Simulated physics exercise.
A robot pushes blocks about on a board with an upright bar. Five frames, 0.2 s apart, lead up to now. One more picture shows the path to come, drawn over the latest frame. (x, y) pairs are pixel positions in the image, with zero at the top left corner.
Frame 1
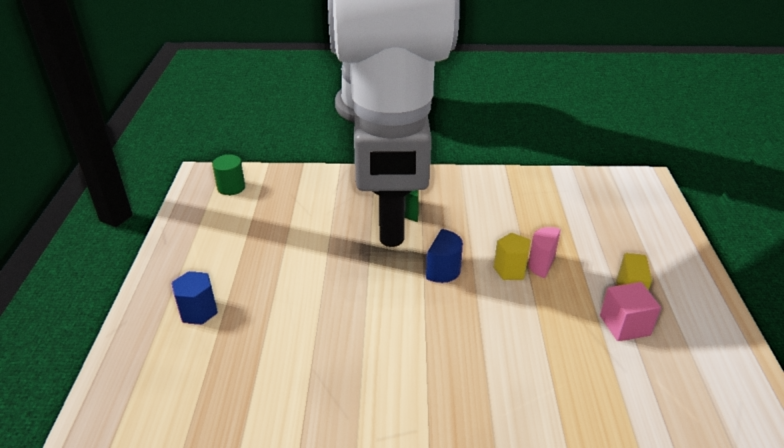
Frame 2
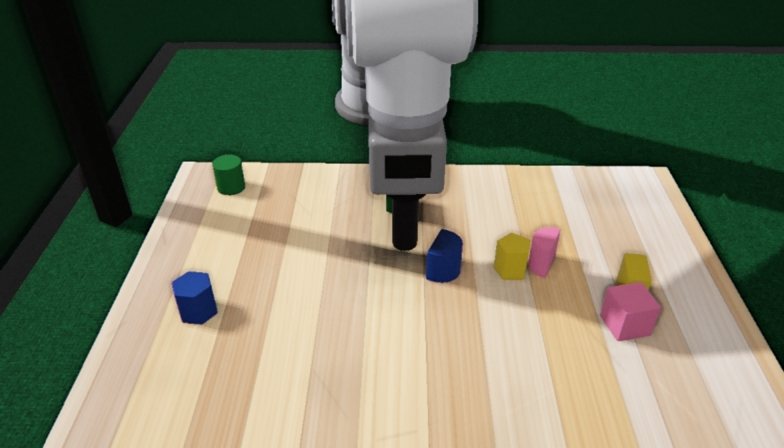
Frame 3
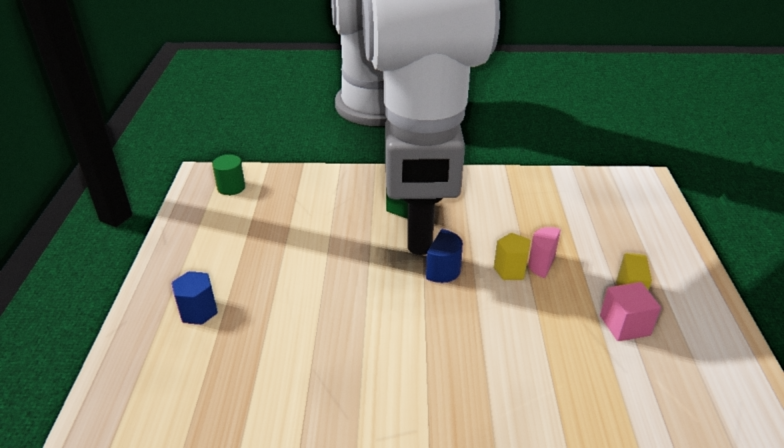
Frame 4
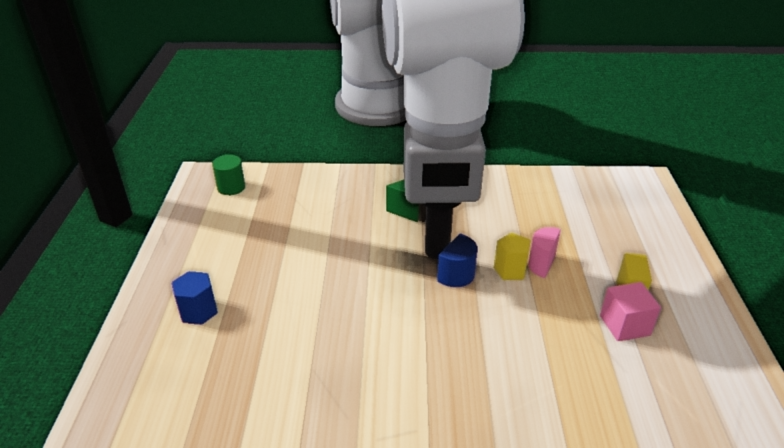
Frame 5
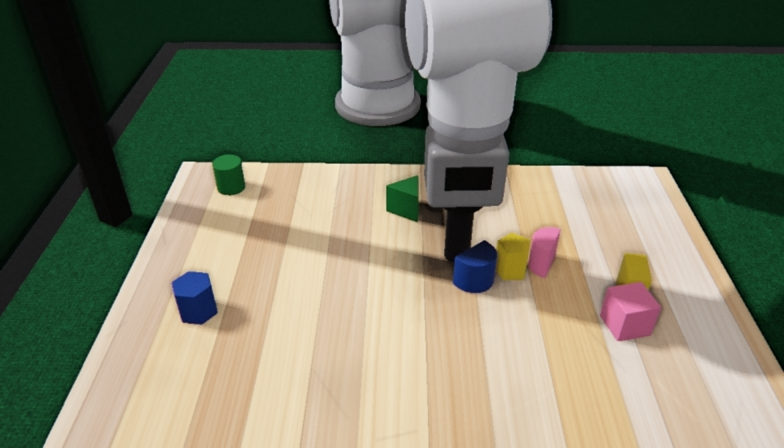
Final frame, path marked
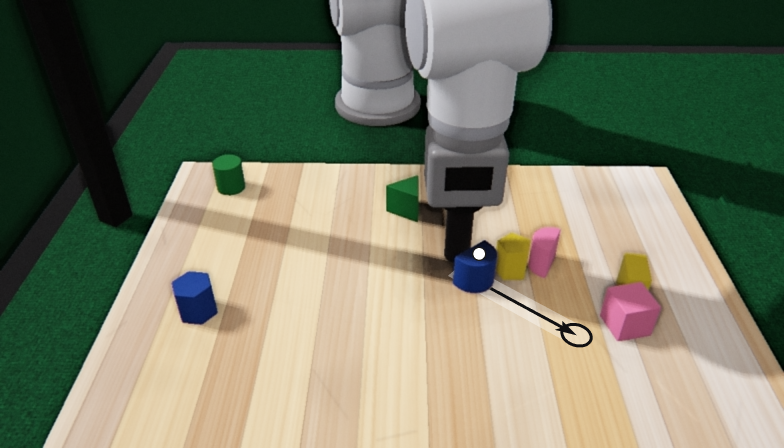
A pale striped wooden board lies on a green floor, seen from above and in front by a still camera. A grey and white robot arm holds a black bar upright over it, with a green block behind, a green cylinder and blue block at left, and blue, yellow and pink blocks towards the right. The bar slides rightward, meets the middle blue block and pushes it a short way right, towards the viewer, beside a yellow block.
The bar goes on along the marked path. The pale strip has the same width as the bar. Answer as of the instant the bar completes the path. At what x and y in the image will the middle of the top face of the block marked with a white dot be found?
It will likely be found at (608, 324).
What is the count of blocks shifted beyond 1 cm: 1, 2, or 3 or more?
Expect one.
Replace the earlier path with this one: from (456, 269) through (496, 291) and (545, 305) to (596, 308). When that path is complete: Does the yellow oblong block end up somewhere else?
I'd say no.
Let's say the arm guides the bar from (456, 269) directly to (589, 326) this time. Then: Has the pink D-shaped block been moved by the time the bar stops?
Going by the path, no.
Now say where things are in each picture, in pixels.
Bar tip (392, 240); block tops, blue D-shaped block (446, 243); yellow pentagon (515, 243), in the first picture.
Bar (405, 243); blocks unchanged, in the second picture.
Bar (420, 247); blocks unchanged, in the third picture.
Bar (437, 251); blue D-shaped block (461, 248), in the fourth picture.
Bar (457, 255); blue D-shaped block (479, 254); yellow pentagon (515, 243), in the fifth picture.
Path on the board, from (456, 269) directly to (577, 335); the dot is on the blue D-shaped block.
What follows on the original path. One third of the way, bar (496, 276); blue D-shaped block (521, 275).
Two thirds of the way, bar (537, 298); blue D-shaped block (564, 299).
At the end, bar (580, 321); blue D-shaped block (608, 324); yellow pentagon in place.
